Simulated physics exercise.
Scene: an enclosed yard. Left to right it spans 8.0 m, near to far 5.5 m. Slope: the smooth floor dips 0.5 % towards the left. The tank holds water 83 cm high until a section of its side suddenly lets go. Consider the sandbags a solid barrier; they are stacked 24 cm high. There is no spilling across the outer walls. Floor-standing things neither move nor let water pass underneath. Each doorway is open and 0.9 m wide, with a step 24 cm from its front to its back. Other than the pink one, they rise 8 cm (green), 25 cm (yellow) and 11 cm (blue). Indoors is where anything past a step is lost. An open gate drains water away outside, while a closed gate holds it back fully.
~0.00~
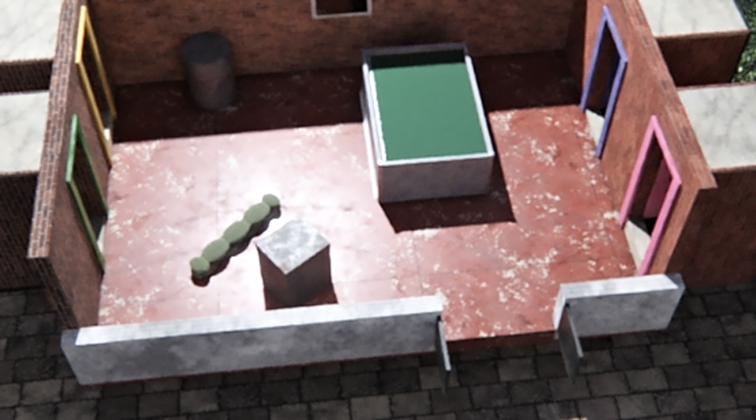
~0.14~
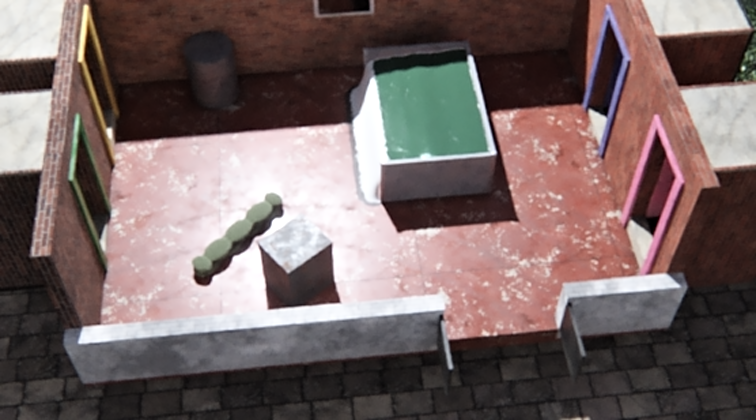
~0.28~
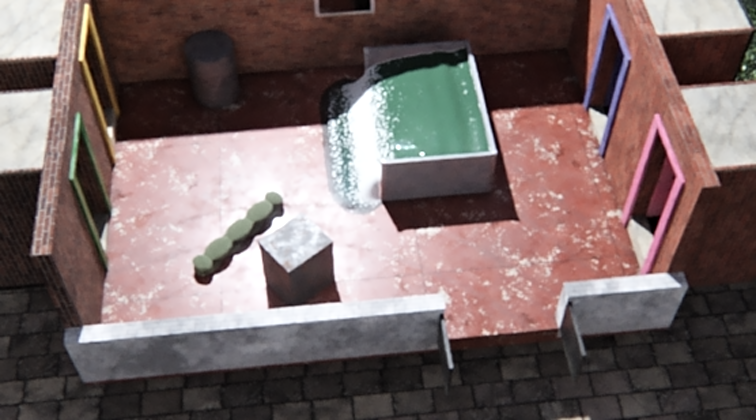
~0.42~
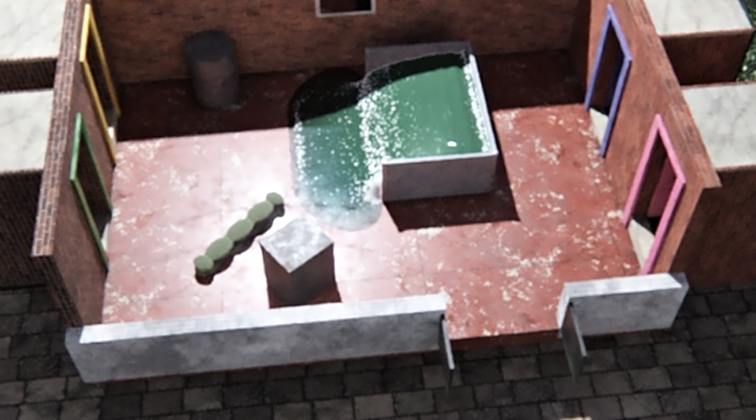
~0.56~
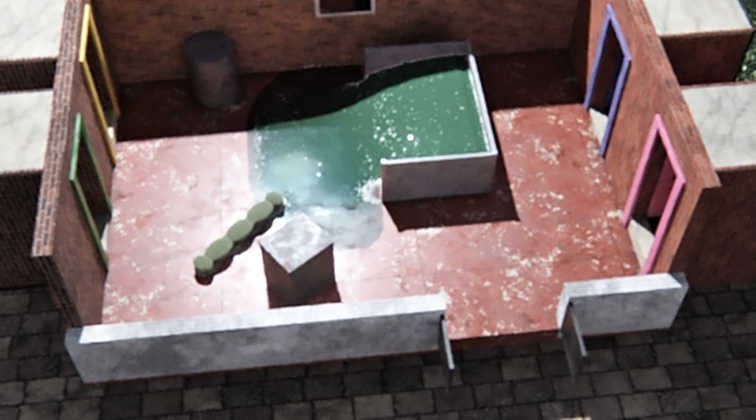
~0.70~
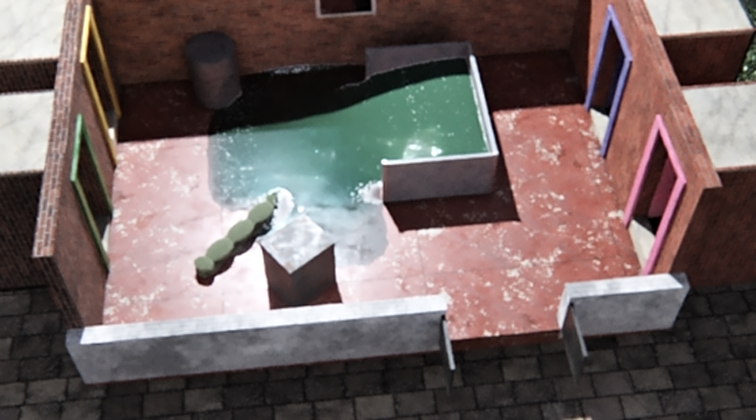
A big tank of green water in a walled yard opened on its left side, and the water poured out, spreading left across the reddish floor until it reached the sandbags and pale block.
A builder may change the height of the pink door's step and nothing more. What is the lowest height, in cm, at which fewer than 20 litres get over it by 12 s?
9 cm.
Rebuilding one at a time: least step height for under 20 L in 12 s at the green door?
The green door needs around 20 cm.
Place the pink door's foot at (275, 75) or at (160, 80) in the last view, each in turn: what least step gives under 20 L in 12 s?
In turn: About 26 cm, about 25 cm.
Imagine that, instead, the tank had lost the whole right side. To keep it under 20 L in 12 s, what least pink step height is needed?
Estimate: Near 13.5 cm.
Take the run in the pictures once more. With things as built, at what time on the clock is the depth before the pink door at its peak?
Peak: Close to 9.0 s.
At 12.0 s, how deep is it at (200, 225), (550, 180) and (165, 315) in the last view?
Depths of roughly 7 cm, 5 cm and 8 cm, in that order.
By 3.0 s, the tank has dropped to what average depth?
I'd put it near 12 cm.
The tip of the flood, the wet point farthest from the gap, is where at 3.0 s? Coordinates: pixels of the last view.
Somewhere near the pixel (101, 359).
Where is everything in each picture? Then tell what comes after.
In the first frame, still water, 83 cm deep, in the tank at (424, 104); the pink door at (646, 211) is dry.
In the second frame, water pours out at (375, 128) and has run 0.3 m, to (359, 178); about 11 cm deep outside, 83 cm at the back.
In the third frame, the gap is at (376, 130), the front 0.8 m out at (335, 191); the back of the tank holds 79 cm.
In the fourth frame, the gap is at (377, 132), the front 1.4 m out at (297, 183); the back of the tank holds 71 cm.
In the fifth frame, the gap is at (376, 133), the front 2.0 m out at (256, 190); the back of the tank holds 70 cm.
In the sixth frame, the front is at (215, 191), 2.7 m from the gap at (377, 134); 9.0 m2 of floor is wet, 63 cm left at the back; 3.9 m in a straight line remain to the pink door at (650, 210).
After 1.4 s water covers 40 % of the floor, deepest (46 cm) near (256, 77); it has not reached the pink door.
After 3.0 s water covers 55 % of the floor, deepest (41 cm) near (194, 82); it has not reached the pink door.
After 12.0 s water covers 95 % of the floor, deepest (14 cm) near (116, 157); 7 cm at the pink door, 0 litres in over its 27 cm step.
At the pink door as built, the water arrived by 6.7 s and peaked near 16 cm at 9.2 s.
Run again over the same 12 s with other heights there, 33 litres in over 7.5 cm, 10 litres over 10.5 cm. The limit of 20 litres is kept from about 9 cm up.
